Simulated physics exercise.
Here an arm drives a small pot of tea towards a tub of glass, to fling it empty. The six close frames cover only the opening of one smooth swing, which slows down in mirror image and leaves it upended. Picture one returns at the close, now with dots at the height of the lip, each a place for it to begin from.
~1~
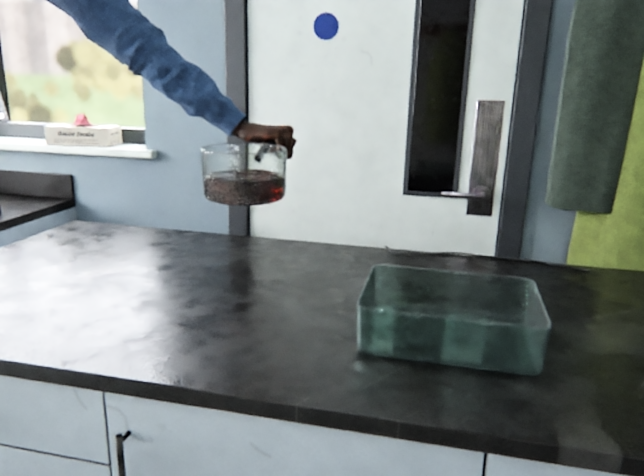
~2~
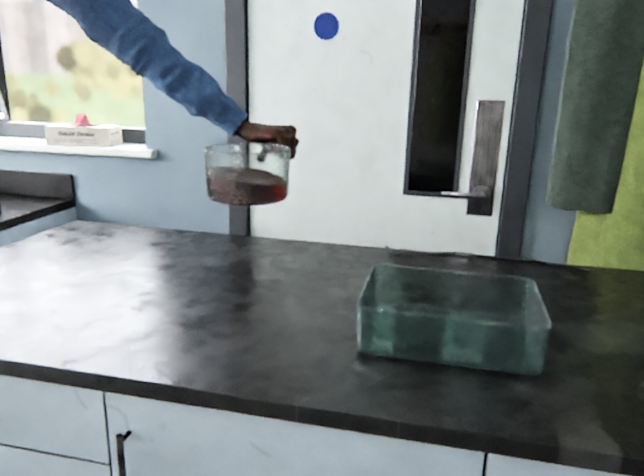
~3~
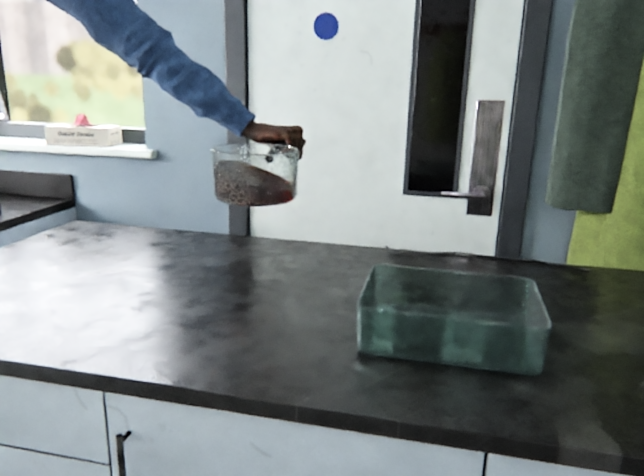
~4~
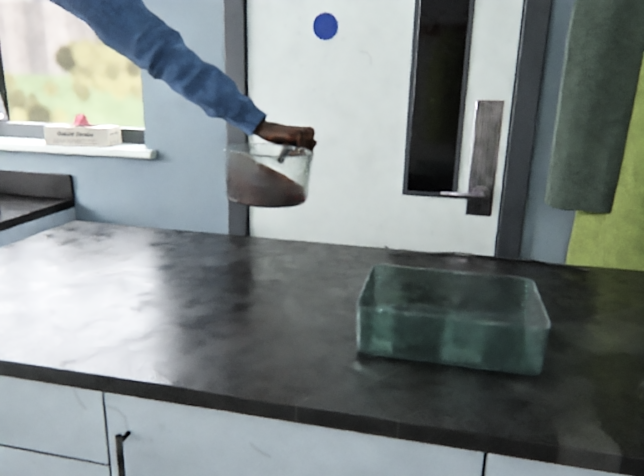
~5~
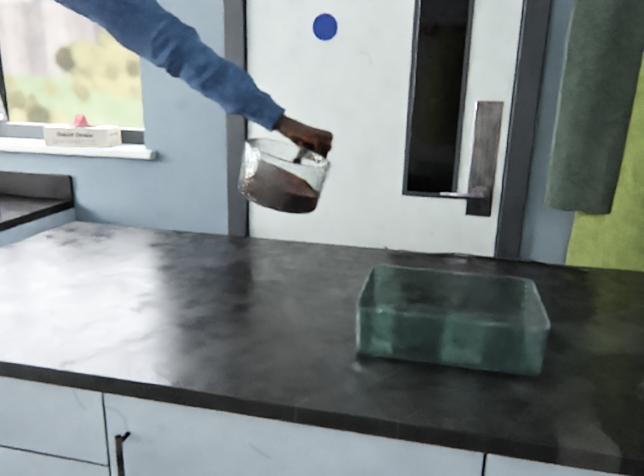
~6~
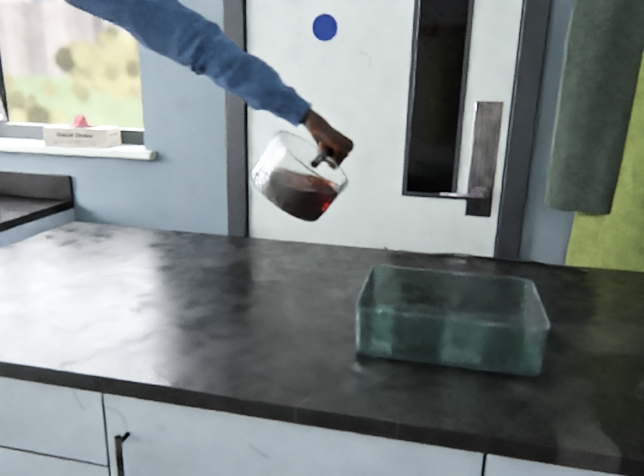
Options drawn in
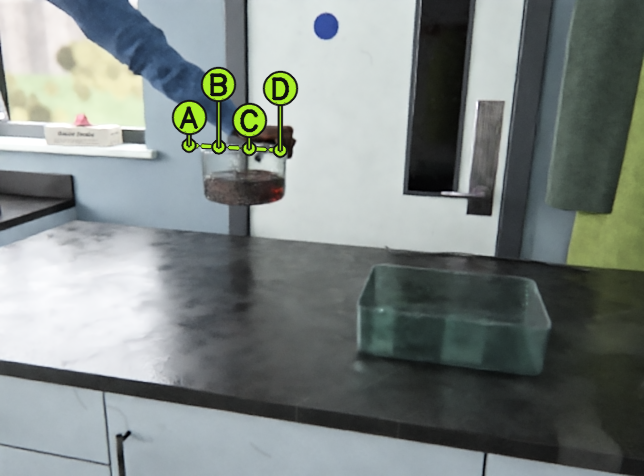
The clip shows an arm in a blue sleeve holding a small clear pot of dark reddish liquid above a black countertop, moving it slightly right and down toward a green-tinted glass tub while increasingly tilting the pot.
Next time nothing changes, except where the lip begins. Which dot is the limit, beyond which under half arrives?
That is spot C.
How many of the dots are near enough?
Two of the four.
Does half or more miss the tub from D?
No, that is safe.
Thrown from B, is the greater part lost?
Yes.
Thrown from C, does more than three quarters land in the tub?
No, less.
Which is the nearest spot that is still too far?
Here it is spot B.
In lime, A at (189, 145); B at (218, 146); C at (249, 148); D at (280, 150).
If A is chosen, about 0 % lands in the tub, 99 % falls short.
If B is chosen, about 33 % lands in the tub, 61 % falls short and 7 % goes beside or beyond.
If C is chosen, about 63 % lands in the tub, 21 % falls short and 16 % goes beside or beyond.
If D is chosen, about 75 % lands in the tub, 4 % falls short and 20 % goes beside or beyond.
